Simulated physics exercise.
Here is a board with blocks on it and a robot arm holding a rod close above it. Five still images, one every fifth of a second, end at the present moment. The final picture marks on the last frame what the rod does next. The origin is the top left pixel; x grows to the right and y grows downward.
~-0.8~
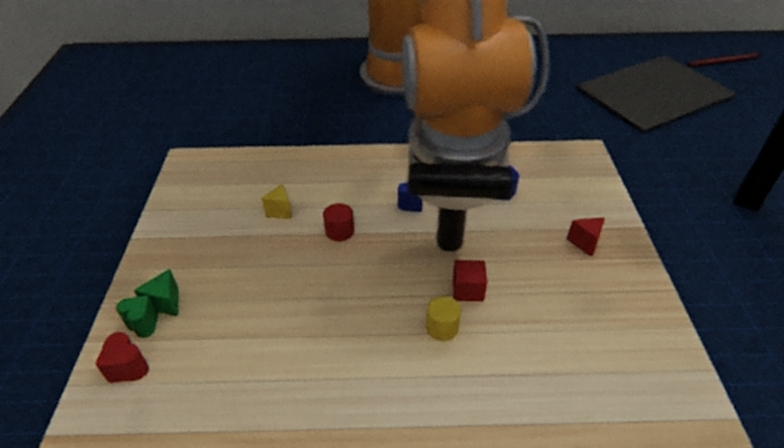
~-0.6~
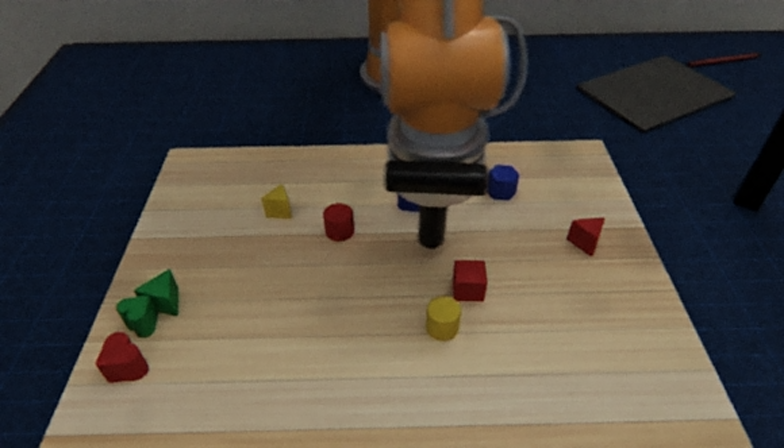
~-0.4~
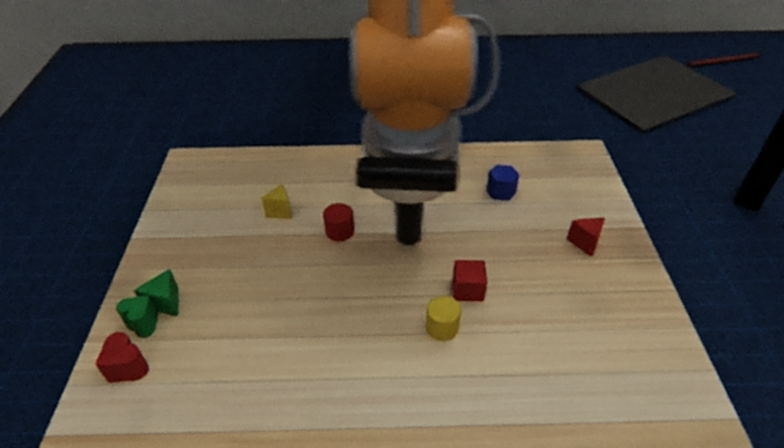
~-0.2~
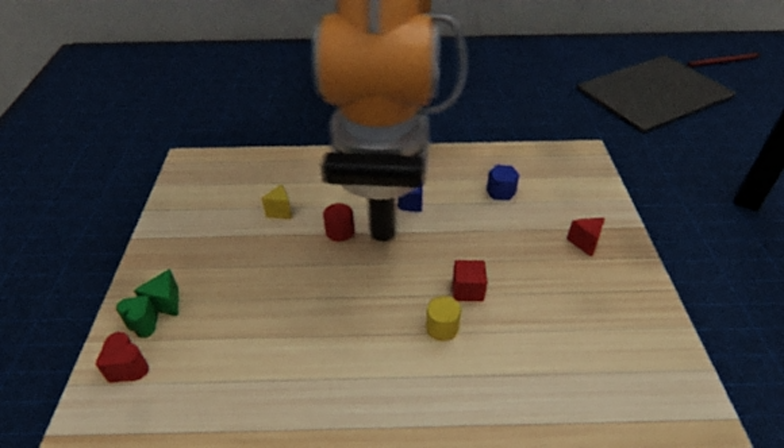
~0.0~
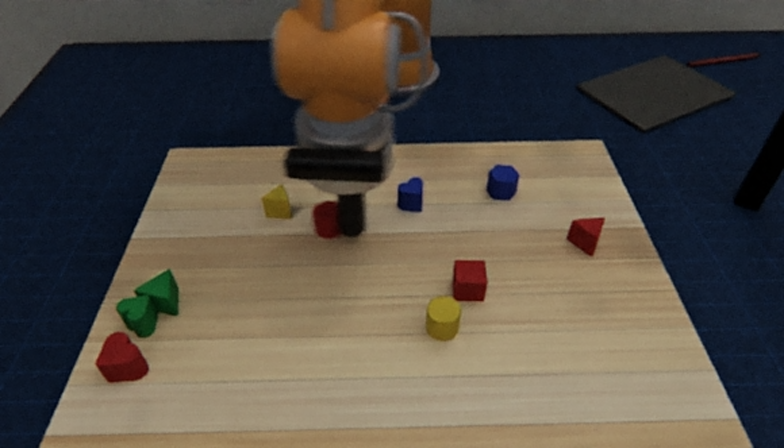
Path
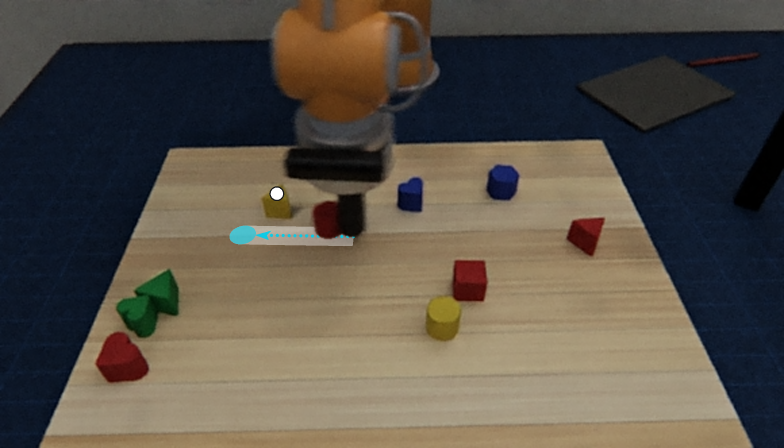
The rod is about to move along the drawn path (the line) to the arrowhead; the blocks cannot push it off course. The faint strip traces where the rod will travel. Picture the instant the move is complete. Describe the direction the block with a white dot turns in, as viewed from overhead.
It twists against the clock when seen from above.
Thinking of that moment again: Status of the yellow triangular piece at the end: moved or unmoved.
My prediction: It moves.
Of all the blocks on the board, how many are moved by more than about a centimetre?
Moved: 2.
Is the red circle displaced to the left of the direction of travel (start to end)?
Going by the path, no.
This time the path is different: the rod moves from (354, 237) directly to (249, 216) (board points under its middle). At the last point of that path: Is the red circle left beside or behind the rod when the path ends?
Going by the path, no.
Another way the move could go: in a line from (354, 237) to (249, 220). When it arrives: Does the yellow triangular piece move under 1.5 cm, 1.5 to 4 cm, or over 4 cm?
Past 4 cm.
Path on the board, from (354, 237) to (243, 235); the dot is on the yellow triangular piece.
What follows on the original path. One third of the way, rod at (314, 228); yellow triangular piece at (274, 192); red circle at (298, 202).
Two thirds of the way, rod at (277, 227); yellow triangular piece at (269, 187), turned 40° anticlockwise; red circle at (284, 198).
At the end, rod at (240, 227); yellow triangular piece at (269, 187), turned 40° anticlockwise; red circle at (284, 198); blue heart block in place.
